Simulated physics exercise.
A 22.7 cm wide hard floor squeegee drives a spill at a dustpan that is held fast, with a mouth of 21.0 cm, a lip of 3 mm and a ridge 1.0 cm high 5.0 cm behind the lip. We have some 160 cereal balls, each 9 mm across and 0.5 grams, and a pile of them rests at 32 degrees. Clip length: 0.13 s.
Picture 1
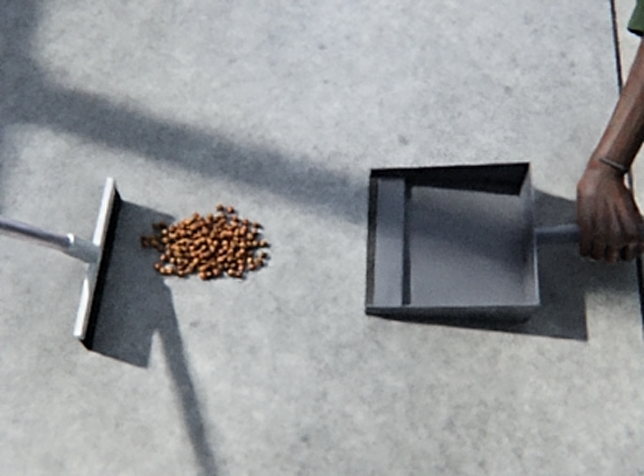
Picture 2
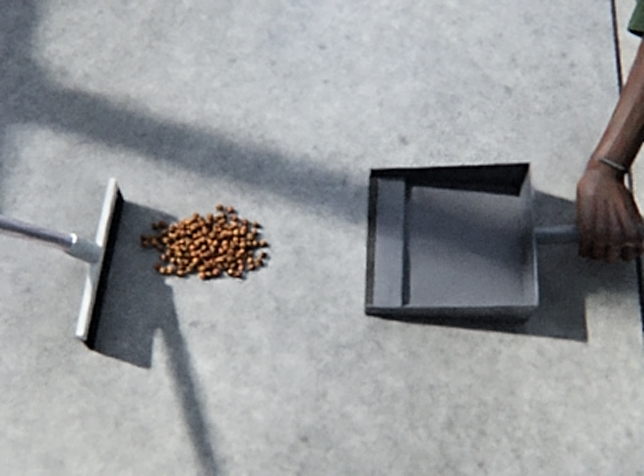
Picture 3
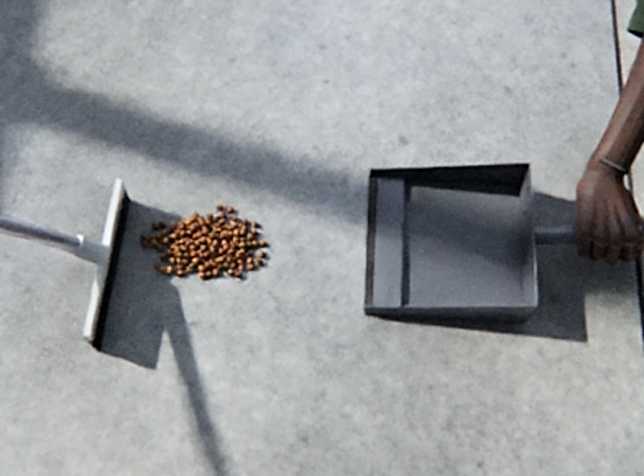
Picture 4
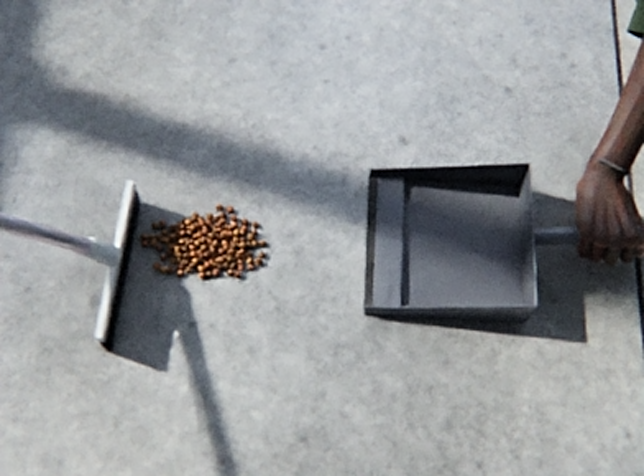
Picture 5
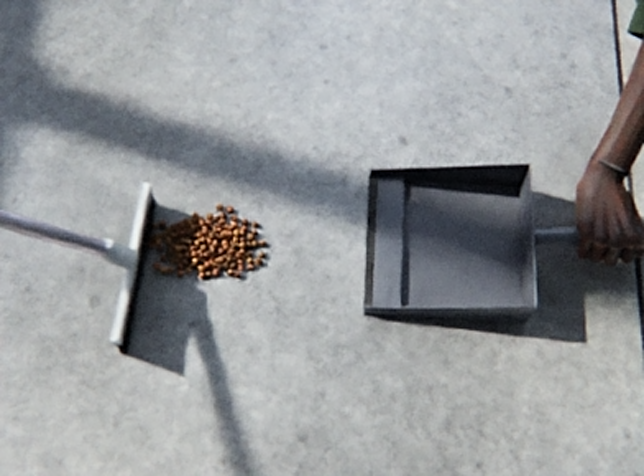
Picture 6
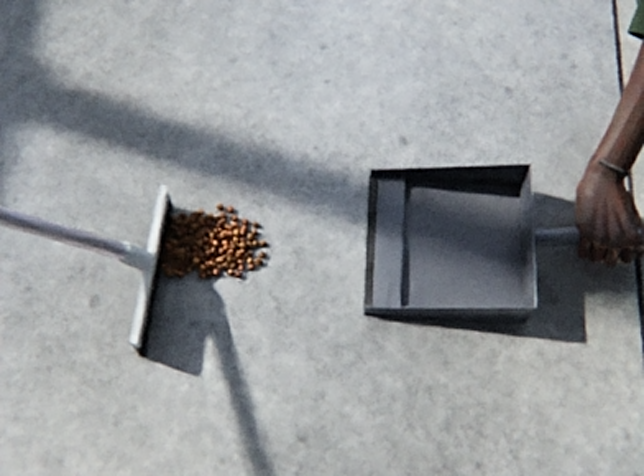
On a gray floor, a squeegee slides right into brown pieces while a hand holds a dustpan.
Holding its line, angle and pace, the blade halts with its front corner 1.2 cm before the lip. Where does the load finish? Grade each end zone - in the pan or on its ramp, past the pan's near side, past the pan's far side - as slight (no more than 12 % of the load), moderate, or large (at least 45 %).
In the pan or on its ramp - large. Past the pan's near side - moderate. Past the pan's far side - slight.
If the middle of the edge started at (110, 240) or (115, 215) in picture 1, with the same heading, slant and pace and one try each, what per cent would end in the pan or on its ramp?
Close to 65 in a hundred, then close to 65 in a hundred.
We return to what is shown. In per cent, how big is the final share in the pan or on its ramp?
Estimated share: 55 per cent.
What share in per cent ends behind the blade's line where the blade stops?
Estimate: Around 15 %.
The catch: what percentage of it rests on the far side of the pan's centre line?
Around 30 percent.
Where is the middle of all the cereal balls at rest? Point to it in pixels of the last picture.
Resting centre estimate: Around (394, 262).
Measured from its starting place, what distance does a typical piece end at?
Median: Approx. 28 cm.
Then, 0.15 s after the last picture, middle of the blade 15 cm from the lip; 0 % over the lip, far side 0 %, near side 5 %.
Then, 0.26 s after the last picture, middle of the blade 5 cm from the lip; 0 % over the lip, far side 0 %, near side 15 %.
Then, 0.49 s after the last picture, middle of the blade 2 cm from the lip; 55 % over the lip, far side 5 %, near side 15 %.
In the end, pan 55 %, near side 15 %, far side 5 %, in front of the lip or behind the blade 25 %.
